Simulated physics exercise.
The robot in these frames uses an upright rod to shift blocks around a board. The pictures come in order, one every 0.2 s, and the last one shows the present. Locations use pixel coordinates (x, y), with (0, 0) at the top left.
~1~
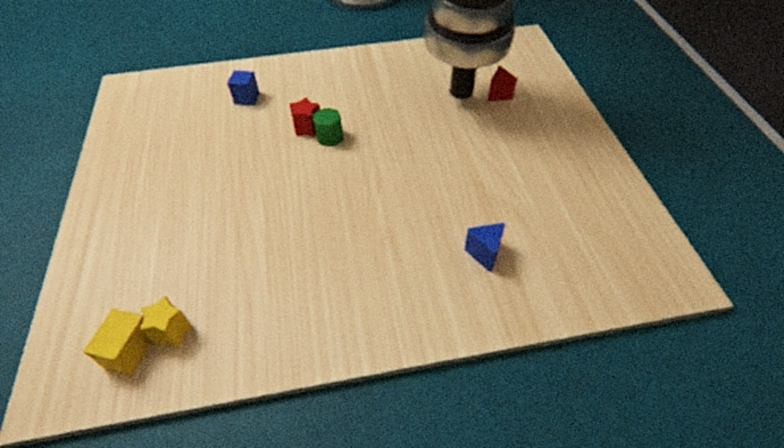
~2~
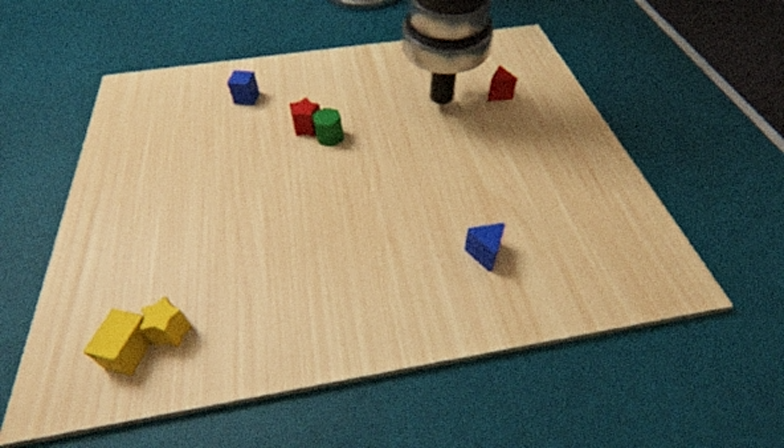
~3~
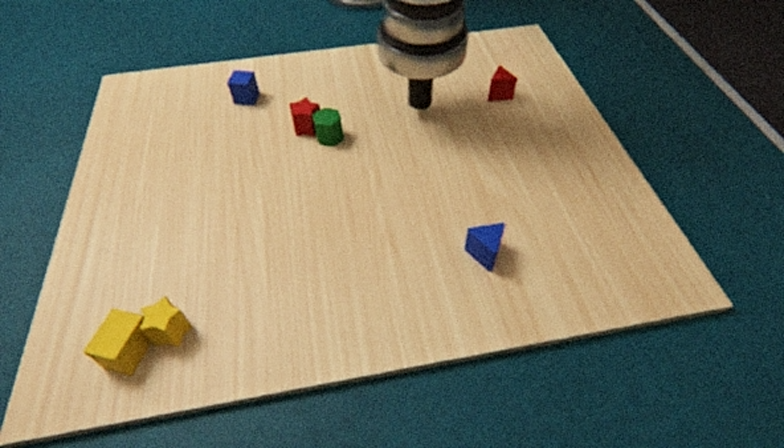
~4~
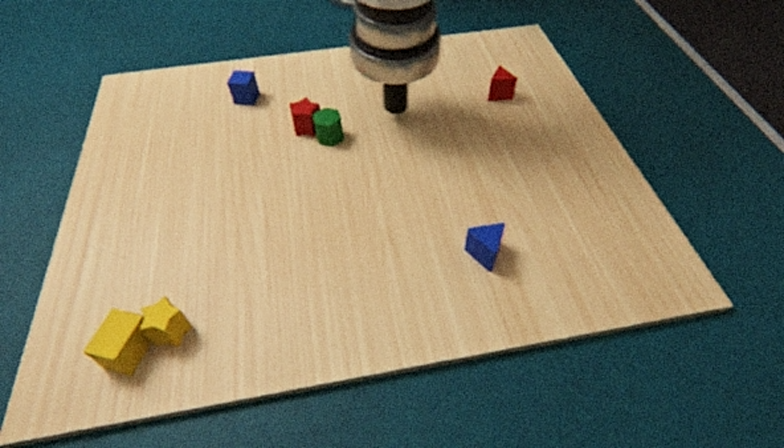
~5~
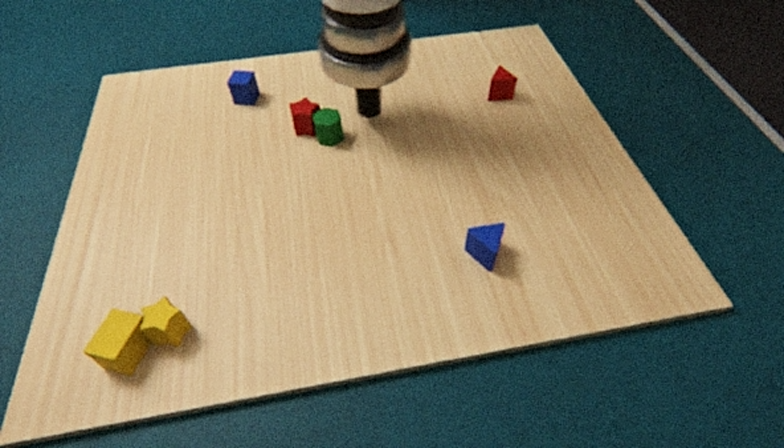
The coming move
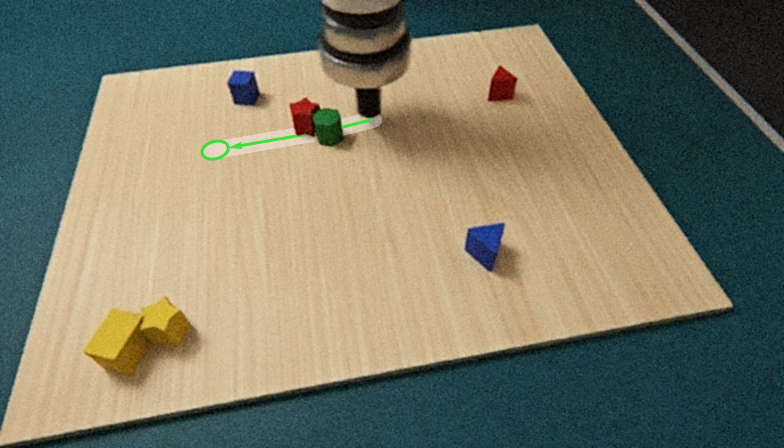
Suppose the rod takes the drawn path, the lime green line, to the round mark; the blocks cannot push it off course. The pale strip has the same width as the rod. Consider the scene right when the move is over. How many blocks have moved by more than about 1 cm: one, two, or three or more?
I predict two.
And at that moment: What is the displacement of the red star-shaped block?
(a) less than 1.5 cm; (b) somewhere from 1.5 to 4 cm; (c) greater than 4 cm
Letter c.
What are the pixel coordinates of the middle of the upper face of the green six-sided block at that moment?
Around (303, 131).
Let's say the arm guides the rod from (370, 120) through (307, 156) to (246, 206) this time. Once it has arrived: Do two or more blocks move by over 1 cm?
That would be a no.
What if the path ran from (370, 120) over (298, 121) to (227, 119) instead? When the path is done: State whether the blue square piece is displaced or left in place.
It stays.
The line goes from (370, 120) through (295, 136) to (215, 150).
What follows on the original path. One third of the way, rod at (318, 122); red star-shaped block at (288, 107), turned 30° clockwise; green six-sided block at (307, 127), turned 65° anticlockwise.
Two thirds of the way, rod at (265, 131); red star-shaped block at (262, 104); green six-sided block at (303, 131), turned 85° anticlockwise.
At the end, rod at (211, 140); red star-shaped block at (261, 104), turned 135° clockwise; green six-sided block at (303, 131), turned 85° anticlockwise.
